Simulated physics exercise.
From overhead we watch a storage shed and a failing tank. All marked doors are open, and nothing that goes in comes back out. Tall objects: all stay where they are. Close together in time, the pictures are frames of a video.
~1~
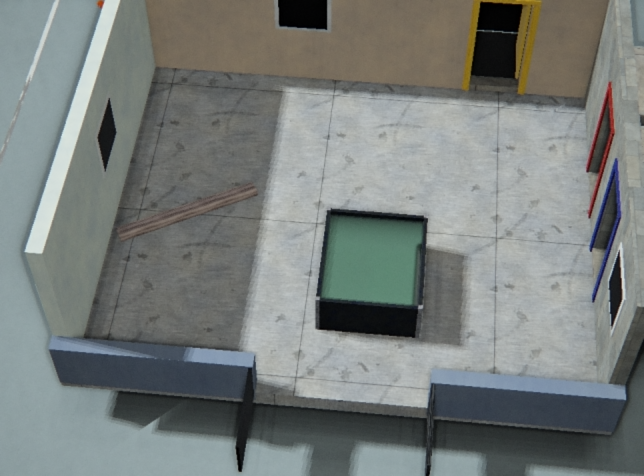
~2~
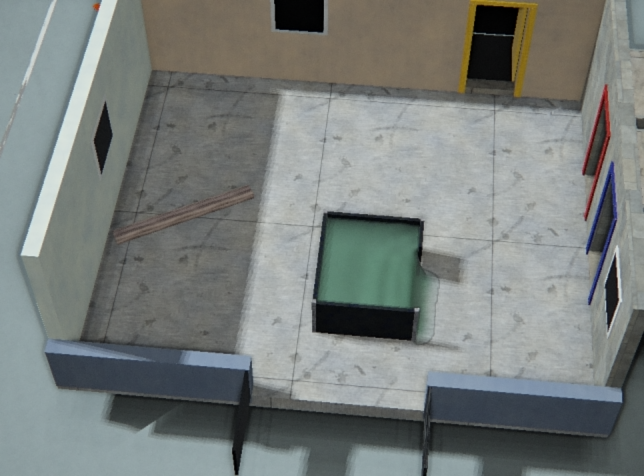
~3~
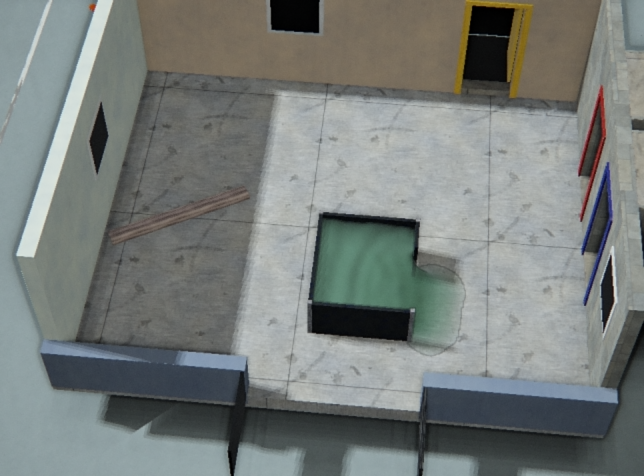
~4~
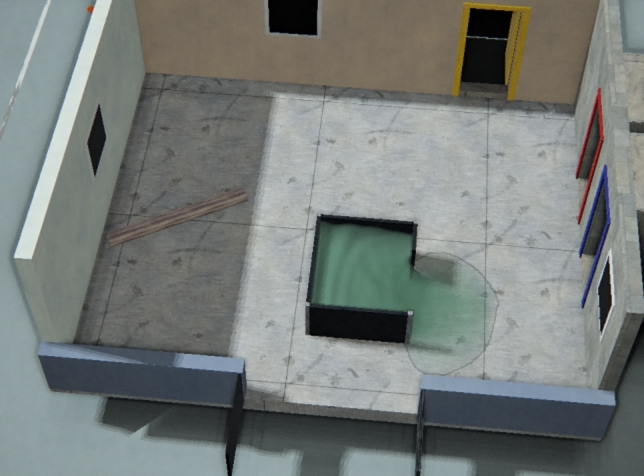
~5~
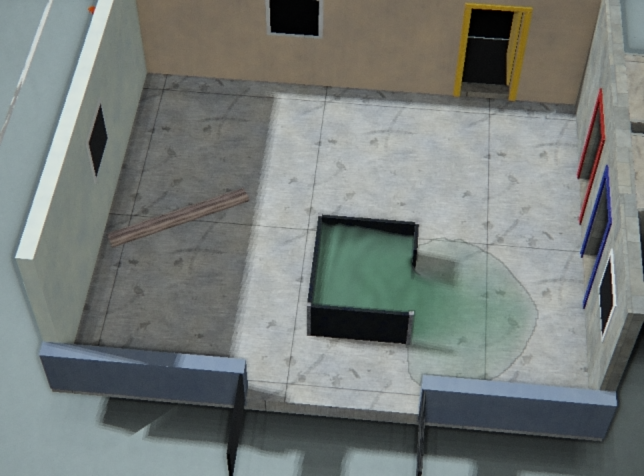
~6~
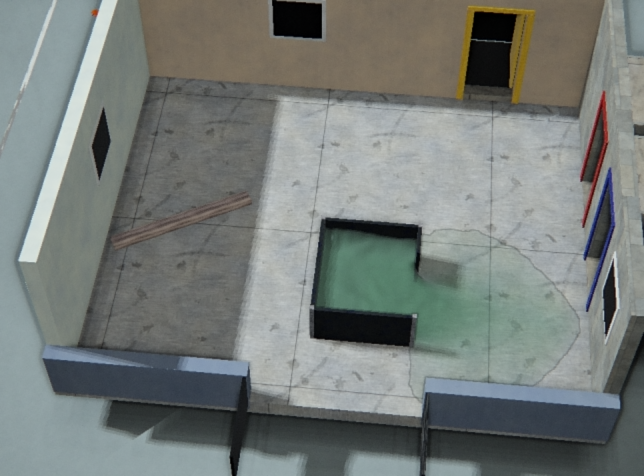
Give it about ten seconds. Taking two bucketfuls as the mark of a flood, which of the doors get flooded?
The red door gets flooded, the blue door gets flooded, the yellow door stays below the mark.
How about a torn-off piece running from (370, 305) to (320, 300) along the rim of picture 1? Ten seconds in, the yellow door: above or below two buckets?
Answer: Yellow door doesn't reach it.
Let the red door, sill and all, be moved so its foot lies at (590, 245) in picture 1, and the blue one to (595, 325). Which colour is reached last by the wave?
The one in yellow.
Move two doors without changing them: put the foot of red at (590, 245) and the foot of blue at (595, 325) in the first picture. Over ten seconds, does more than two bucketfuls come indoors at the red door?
Briefly, red crosses the line.
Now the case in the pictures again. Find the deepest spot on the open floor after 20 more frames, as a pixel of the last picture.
My finger goes to (485, 338).
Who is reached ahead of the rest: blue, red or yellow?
I'd say the one in blue.
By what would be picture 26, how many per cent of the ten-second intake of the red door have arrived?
Close to 30 %.
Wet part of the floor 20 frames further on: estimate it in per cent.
I reckon around 30 %.
A moment on, water covers 20 % of the floor; the red door not reached, the blue door under two buckets in, the yellow door not reached.
Next, water covers 20 % of the floor; the red door under two buckets in, the blue door over two buckets in, the yellow door not reached.
Then, water covers 30 % of the floor; the red door under two buckets in, the blue door far over two buckets in, the yellow door not reached.
Later, water covers 50 % of the floor; the red door over two buckets in, the blue door far over two buckets in, the yellow door wet at the sill, nothing in.
In the end, water covers 80 % of the floor; the red door over two buckets in, the blue door far over two buckets in, the yellow door wet at the sill, nothing in.
